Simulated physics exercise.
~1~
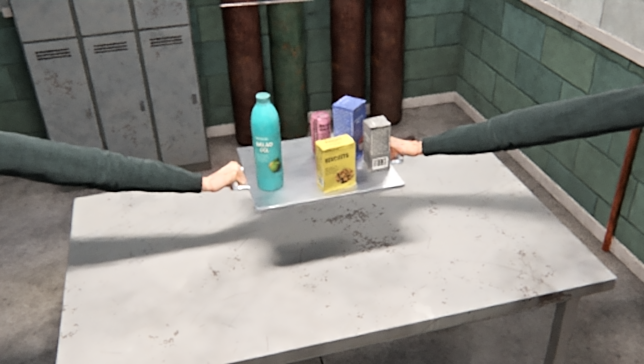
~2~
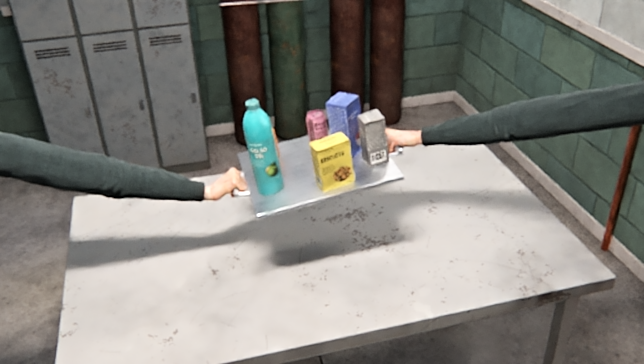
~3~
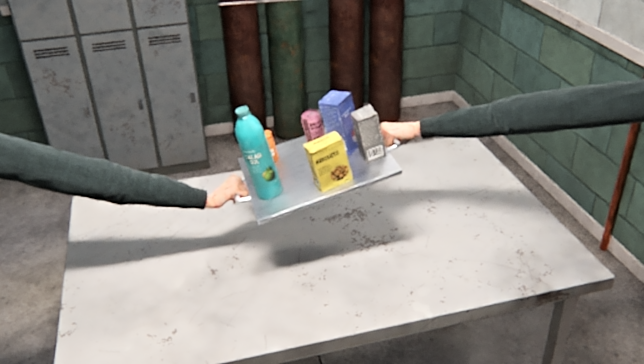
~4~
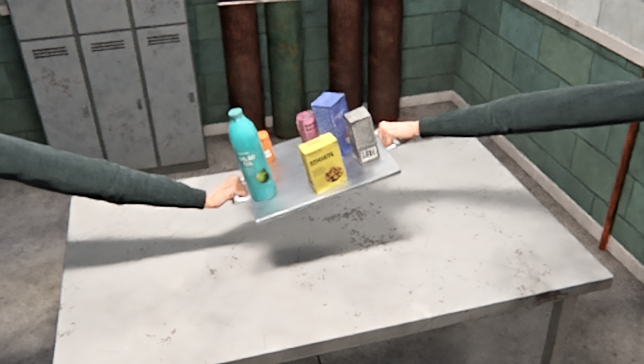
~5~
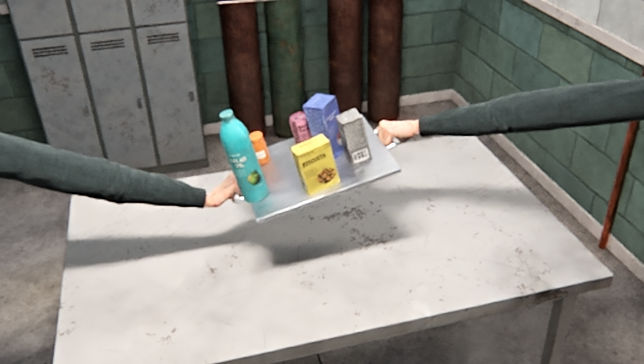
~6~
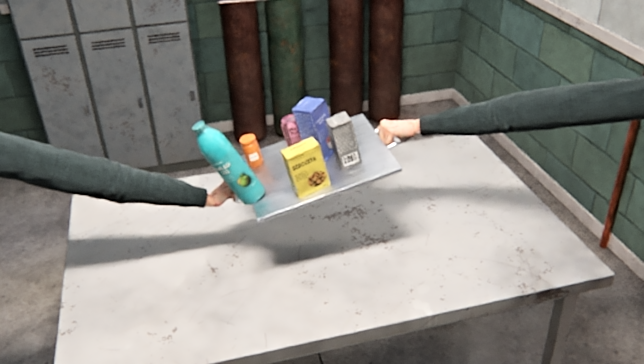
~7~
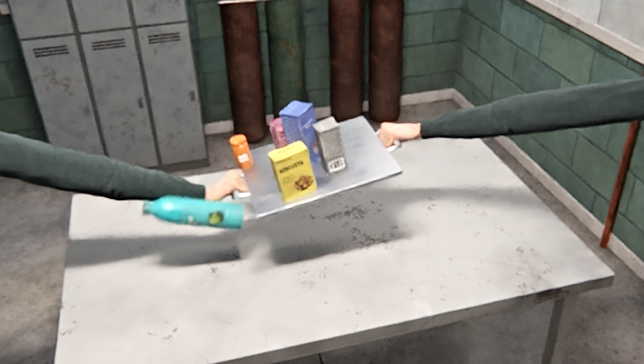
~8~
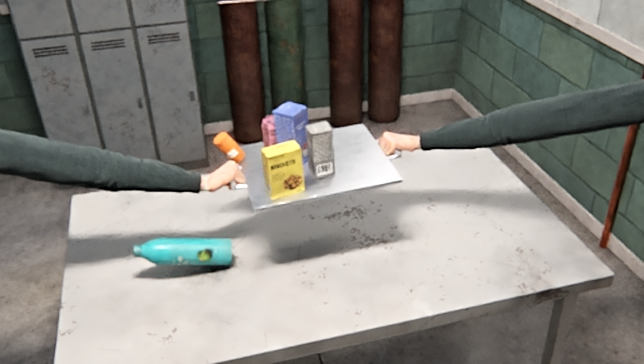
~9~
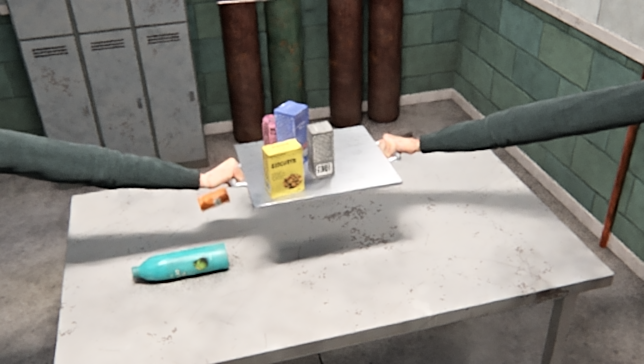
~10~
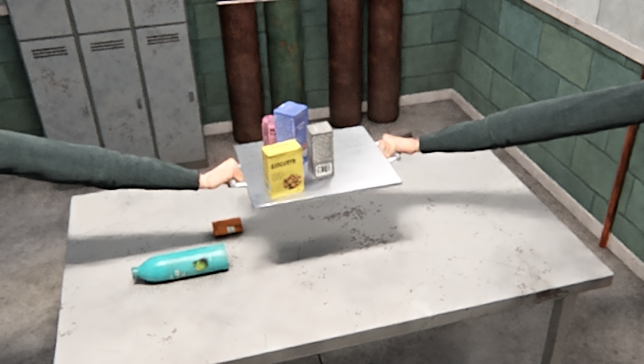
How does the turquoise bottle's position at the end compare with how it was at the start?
At the start the turquoise bottle stands upright on the tray, but by the end it is lying on its side on the table below.
